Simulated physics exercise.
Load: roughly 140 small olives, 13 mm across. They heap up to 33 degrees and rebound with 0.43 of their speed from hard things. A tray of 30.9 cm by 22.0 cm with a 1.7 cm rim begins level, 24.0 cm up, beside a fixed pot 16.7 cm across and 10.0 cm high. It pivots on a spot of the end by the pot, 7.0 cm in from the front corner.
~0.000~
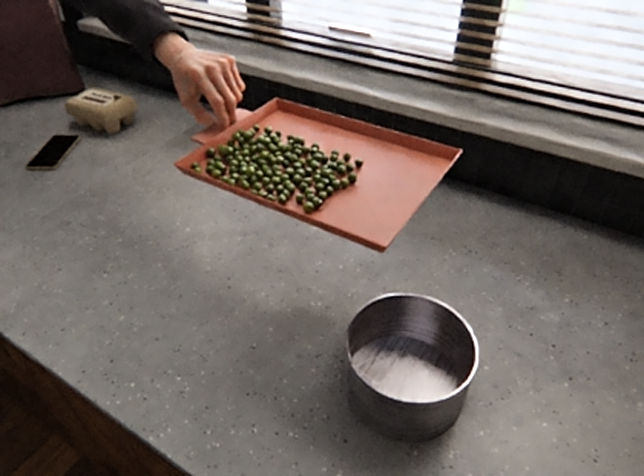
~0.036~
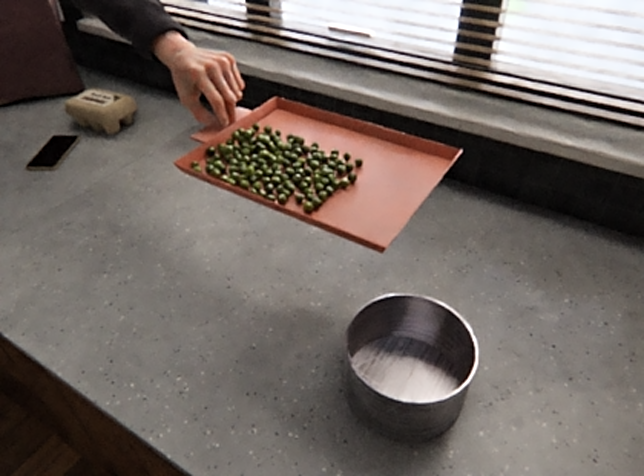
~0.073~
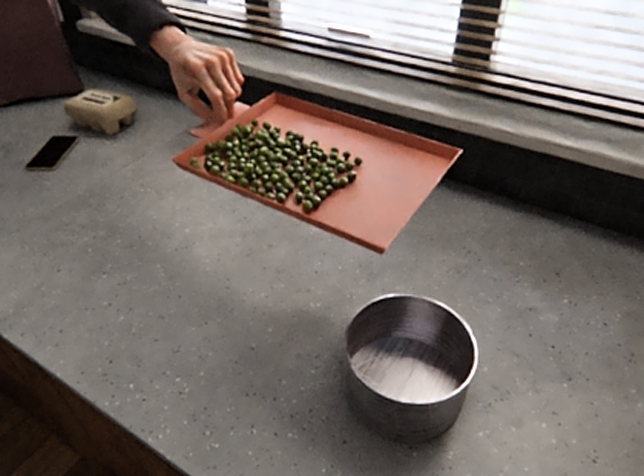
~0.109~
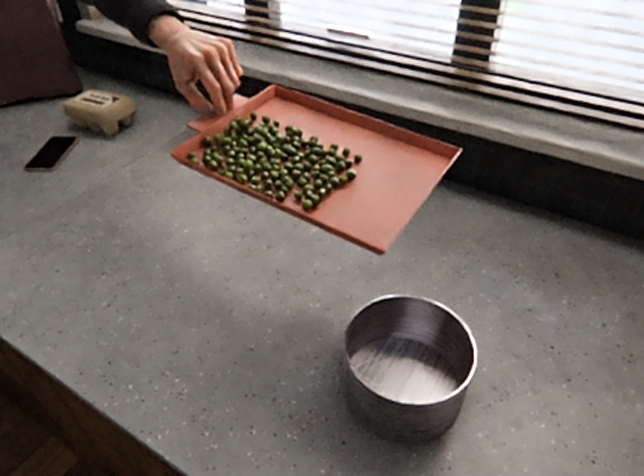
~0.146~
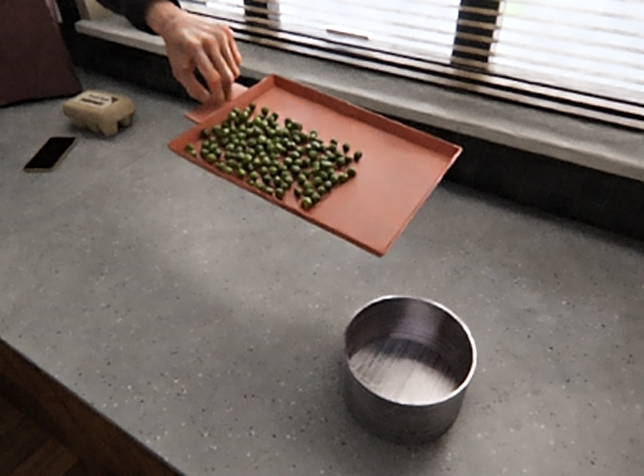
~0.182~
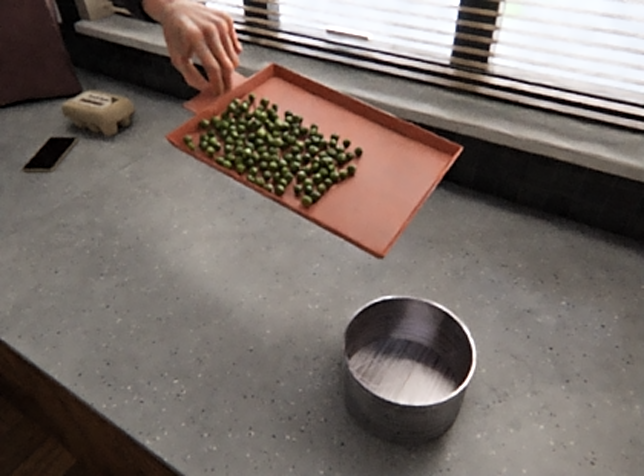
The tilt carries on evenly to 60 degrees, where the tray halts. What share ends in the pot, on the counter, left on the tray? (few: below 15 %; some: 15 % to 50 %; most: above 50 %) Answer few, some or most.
Pot most, counter few, tray some.
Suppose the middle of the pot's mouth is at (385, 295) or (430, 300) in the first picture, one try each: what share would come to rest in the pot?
Some 10 and 25 per cent.
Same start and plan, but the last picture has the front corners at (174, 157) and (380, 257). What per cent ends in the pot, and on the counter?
Pot 15, counter 35.
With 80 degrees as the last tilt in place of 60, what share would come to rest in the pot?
In that case some 95 per cent.
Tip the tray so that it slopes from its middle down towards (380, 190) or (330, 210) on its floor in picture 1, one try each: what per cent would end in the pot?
Some 35 and 50 per cent.
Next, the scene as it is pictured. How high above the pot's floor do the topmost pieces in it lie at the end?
Some 2.5 cm.
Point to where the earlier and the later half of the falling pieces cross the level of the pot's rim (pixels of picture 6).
First near (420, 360), later near (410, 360).
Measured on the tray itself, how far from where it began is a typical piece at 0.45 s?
Roughly 3 cm.
After 0.45 s, tilt 36 degrees; the tray holds 100 %, the pot 0 %.
After 0.63 s, tilt 52 degrees; the tray holds 100 %, the pot 0 %.
Then, at 0.92 s, tilt 60 degrees; the tray holds 40 %, the pot 40 %.
By 1.8 s all is still; pot 65 %, counter 5 %, tray 30 %.
